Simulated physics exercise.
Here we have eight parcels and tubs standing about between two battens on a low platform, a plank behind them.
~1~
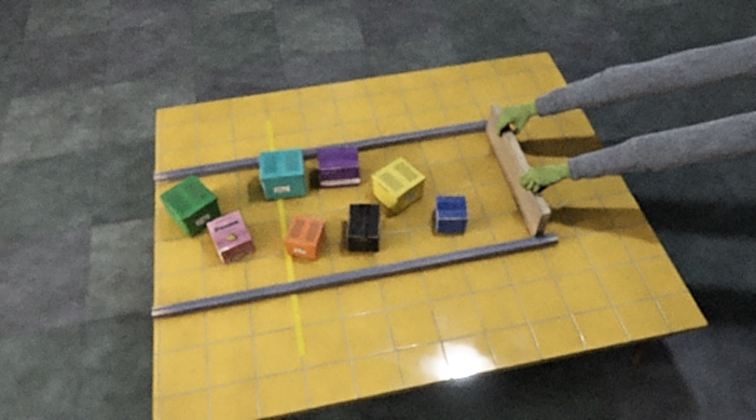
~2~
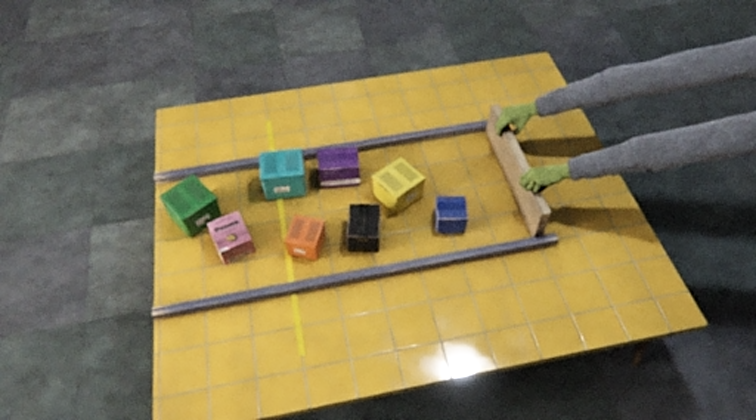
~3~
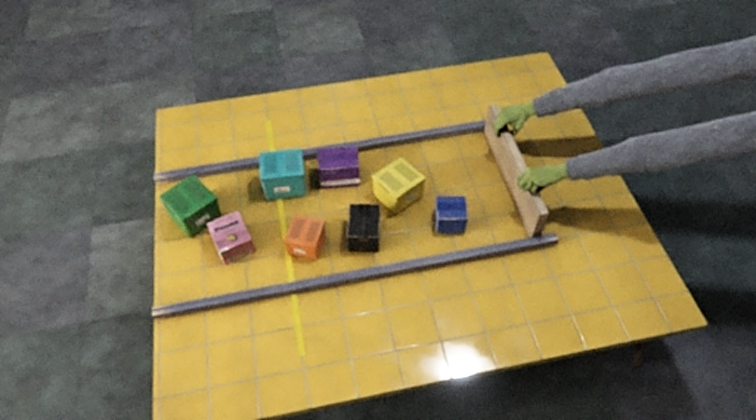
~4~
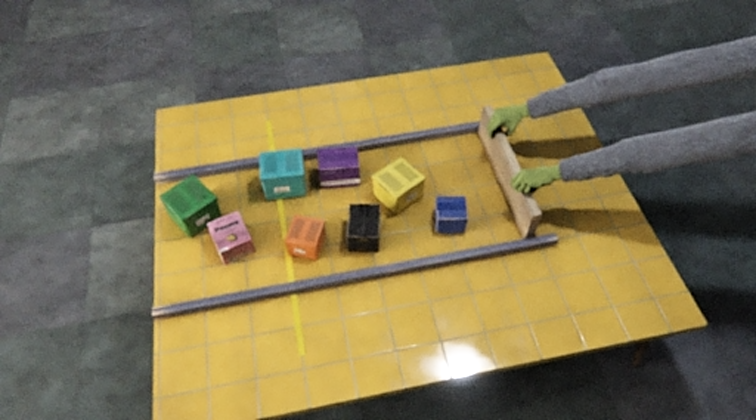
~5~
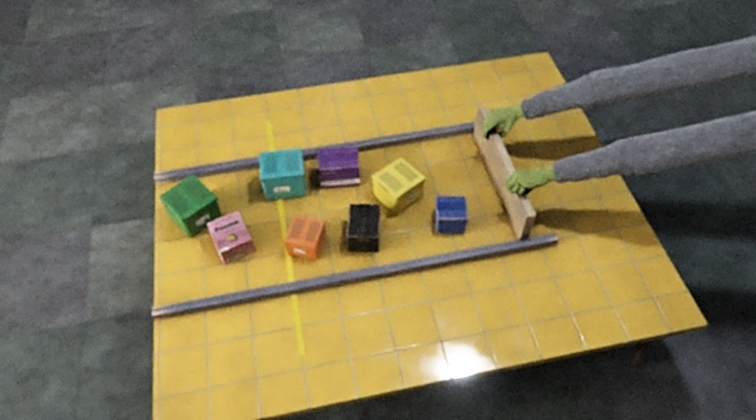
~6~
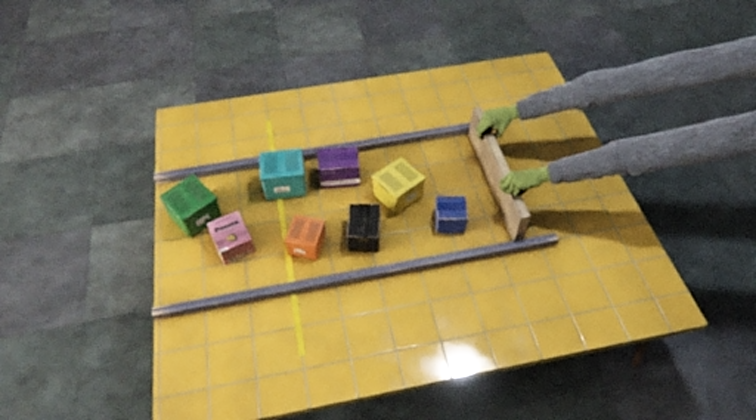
A wooden plank, held upright by two green-gloved hands, stayed still at first and then slid slightly left between two rails, while the eight colourful boxes in front of it stayed put.
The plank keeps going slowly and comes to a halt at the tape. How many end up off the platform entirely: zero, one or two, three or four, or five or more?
Zero.
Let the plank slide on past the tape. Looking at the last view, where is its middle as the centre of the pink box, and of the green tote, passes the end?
The middle is at (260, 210) when it's the pink box, and at (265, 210) when it's the green tote.
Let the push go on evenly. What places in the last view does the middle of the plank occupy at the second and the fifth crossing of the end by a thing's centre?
Pixels, in order: Around (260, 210), around (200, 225).
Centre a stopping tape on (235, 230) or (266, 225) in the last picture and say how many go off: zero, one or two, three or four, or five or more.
First tape: One to two; second tape: No fall at all.
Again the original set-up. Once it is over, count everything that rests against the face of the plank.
It touches 3.
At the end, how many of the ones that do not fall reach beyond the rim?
Result: 2.
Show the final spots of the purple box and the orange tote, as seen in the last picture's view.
The purple box finishes at (256, 182); the orange tote finishes at (207, 262).
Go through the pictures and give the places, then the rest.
Green tote (192, 207); pink box (231, 238); turquoise tote (284, 175); plank (515, 169); tape (283, 222), in the first picture.
Pink box (231, 238); plank (515, 169), in the second picture.
Turquoise tote (284, 175); black parcel (364, 228), in the third picture.
Green tote (192, 207); orange tote (306, 238), in the fourth picture.
Pink box (231, 238); purple box (339, 168), in the fifth picture.
Green tote (192, 207); pink box (231, 238); turquoise tote (284, 175); plank (496, 172); tape (283, 222), in the sixth picture.
Soon after, none off yet; green tote at rest near (192, 207); pink box at rest near (231, 238); turquoise tote at rest near (284, 175).
In the end, the number that fall off is zero.
